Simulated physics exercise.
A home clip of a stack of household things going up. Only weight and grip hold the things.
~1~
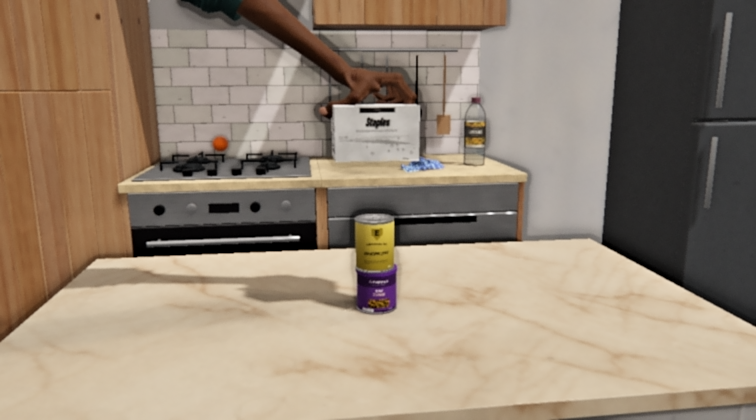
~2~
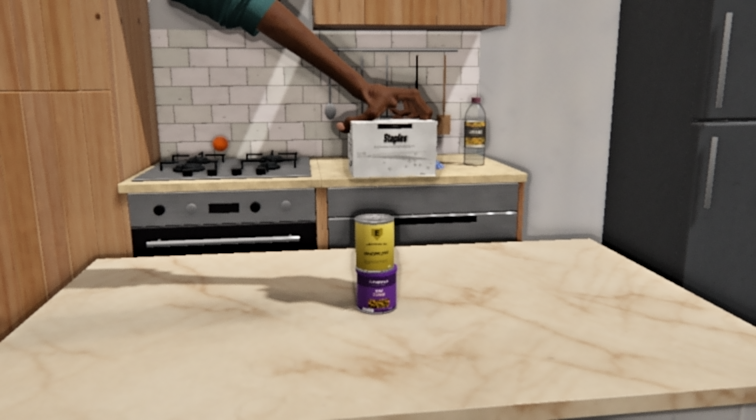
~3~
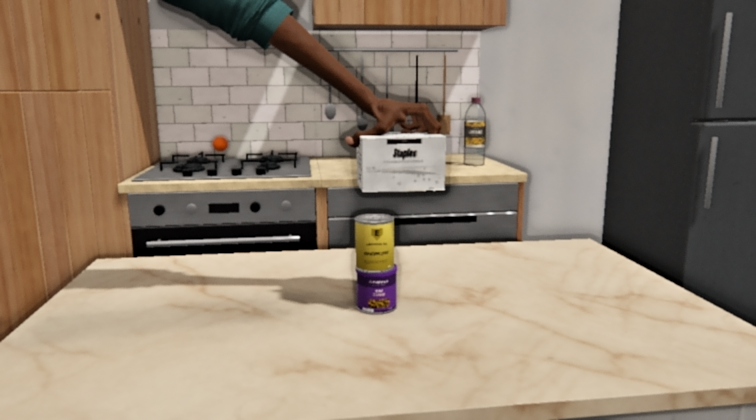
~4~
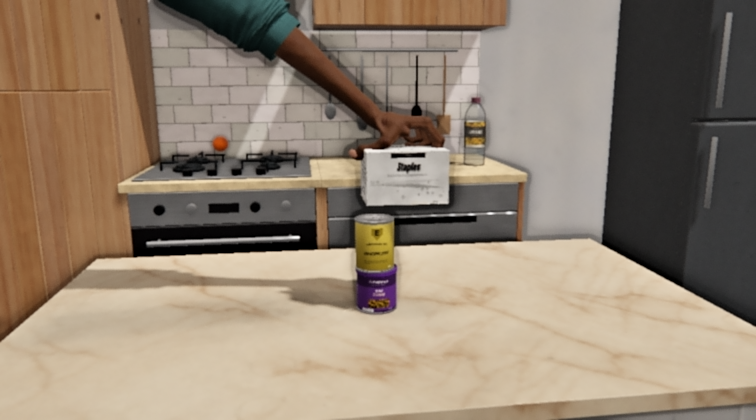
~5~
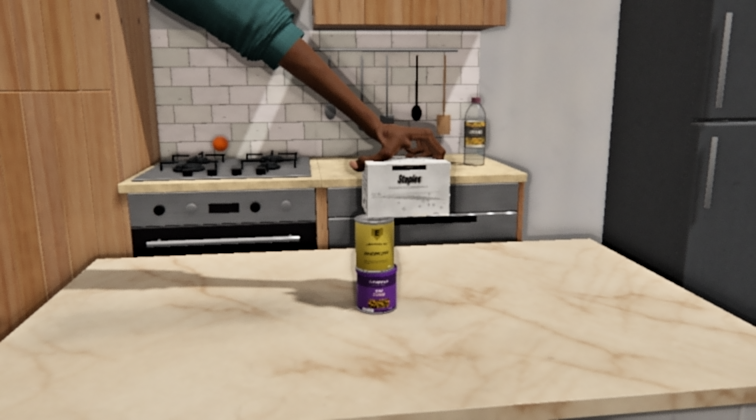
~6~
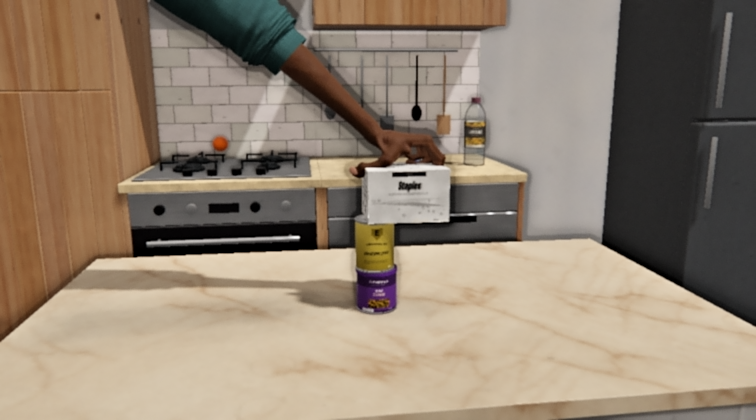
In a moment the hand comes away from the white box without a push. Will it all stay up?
It loses its balance.
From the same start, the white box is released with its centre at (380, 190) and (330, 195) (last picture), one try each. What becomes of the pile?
In the first case it stays up; in the second case it gives way.
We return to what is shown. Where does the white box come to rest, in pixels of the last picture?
At about (425, 269).
Then, 0.30 s on from there, white box now fallen.
Then, 0.40 s on from there, things are still on the move.
Then, 1.40 s on from there, nothing new.
In the end, fallen, white box; the other 2 unmoved. At the end, from the last picture's camera, white box near (425, 269). The pile comes apart.
